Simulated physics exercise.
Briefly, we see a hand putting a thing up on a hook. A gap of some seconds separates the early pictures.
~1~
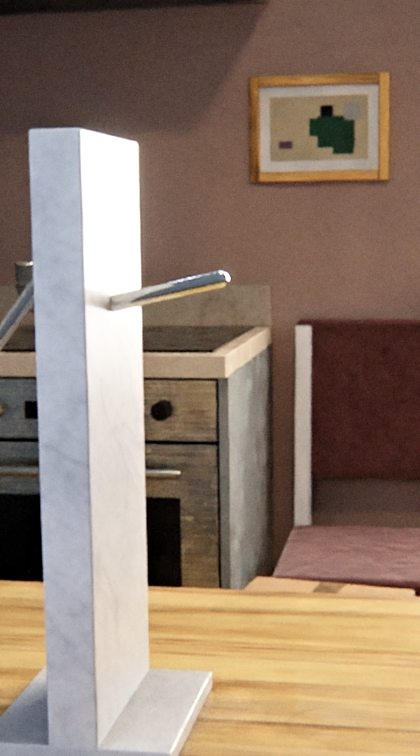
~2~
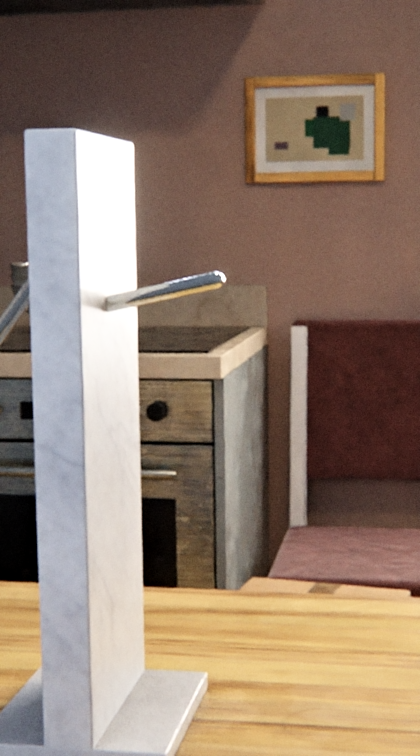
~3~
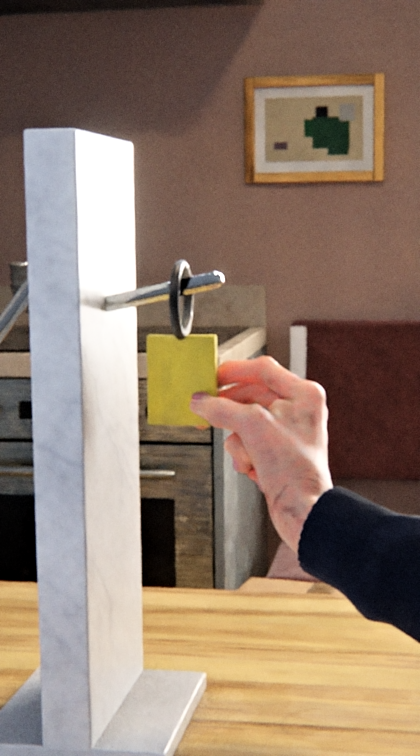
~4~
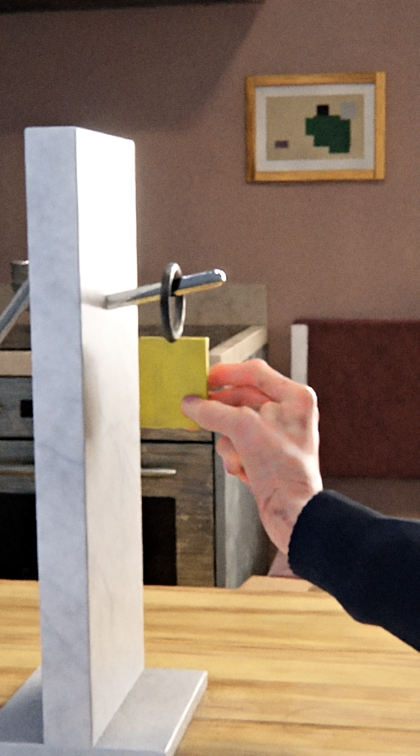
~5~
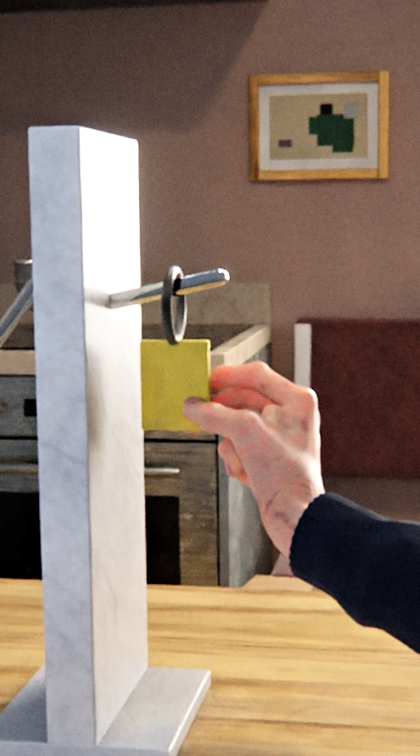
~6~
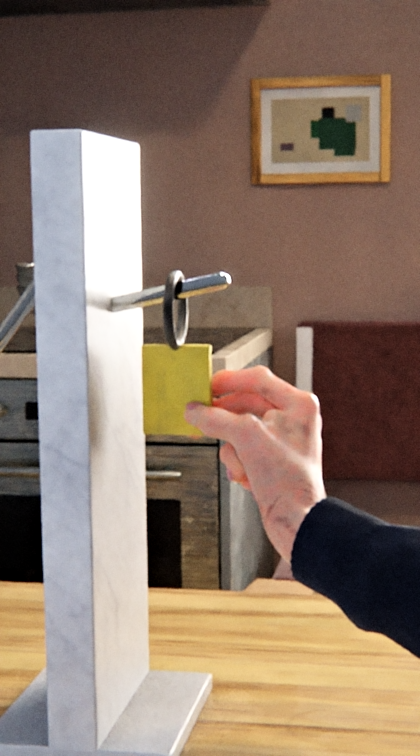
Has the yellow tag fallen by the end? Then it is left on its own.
No, it is still hanging.
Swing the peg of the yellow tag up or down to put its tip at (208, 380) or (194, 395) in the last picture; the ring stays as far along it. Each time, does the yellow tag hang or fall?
Try one, it tumbles away; try two, it tumbles away.
Then, 0.22 s on from there, yellow tag at rest near (175, 354).
In the end, the yellow tag stays on its peg, near (172, 355).
